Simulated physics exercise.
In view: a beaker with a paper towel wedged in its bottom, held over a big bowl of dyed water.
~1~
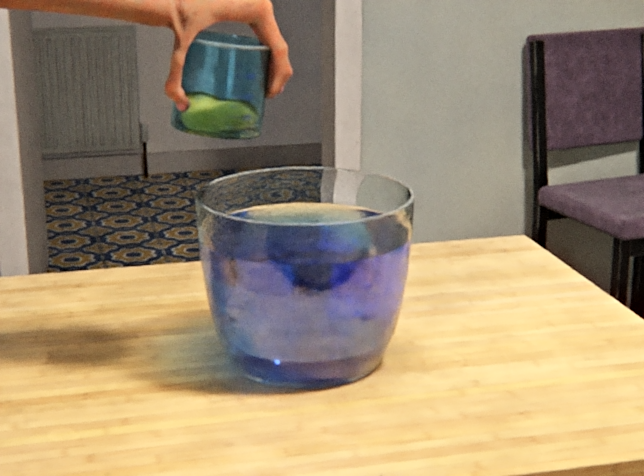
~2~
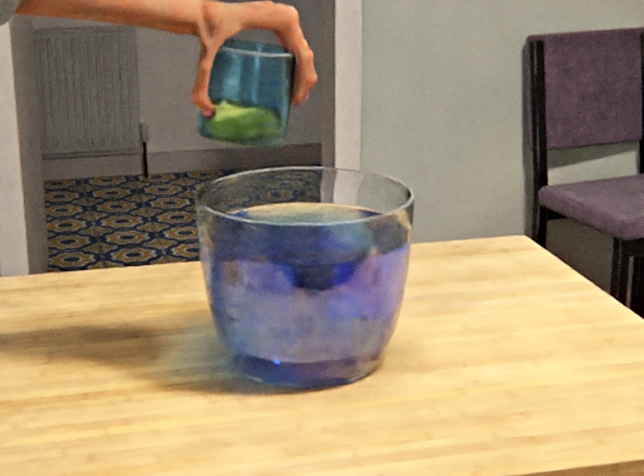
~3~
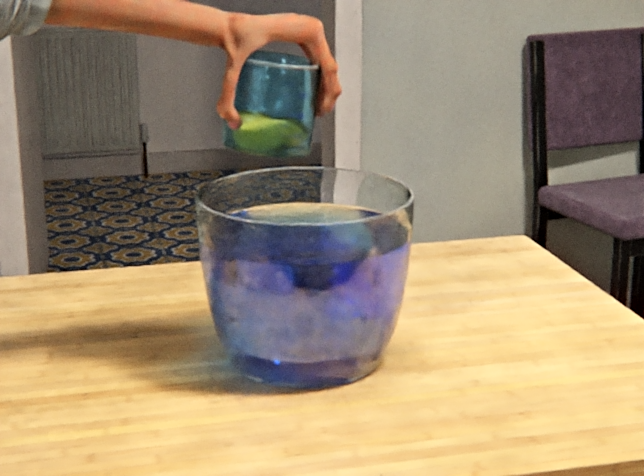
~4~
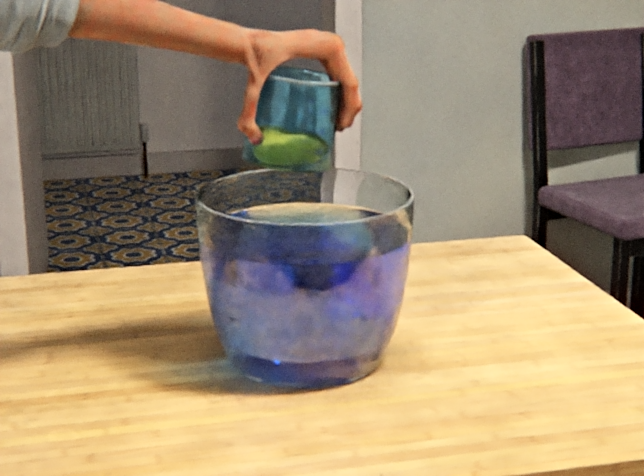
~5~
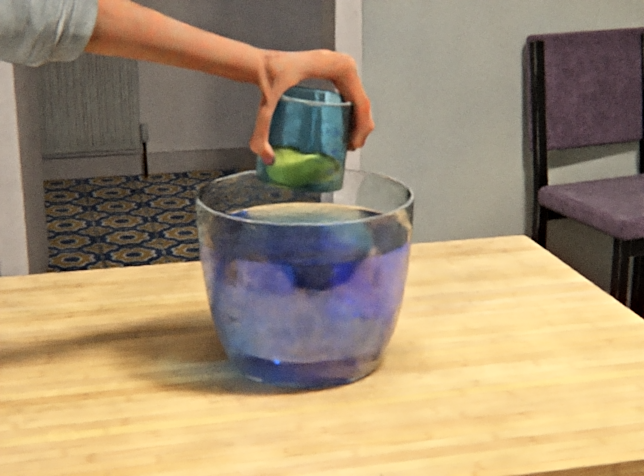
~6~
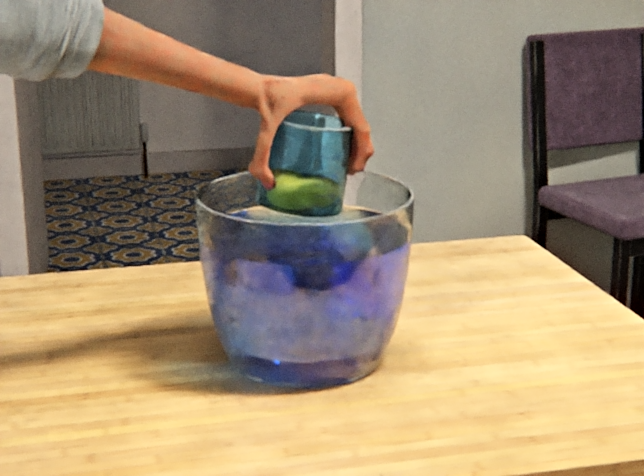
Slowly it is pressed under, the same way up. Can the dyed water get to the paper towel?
It gets soaked.
Next, the beaker enters the dyed water.
After that, dyed water pours in as the air escapes.
Finally, the beaker is under, flooded, and the paper towel is wet.
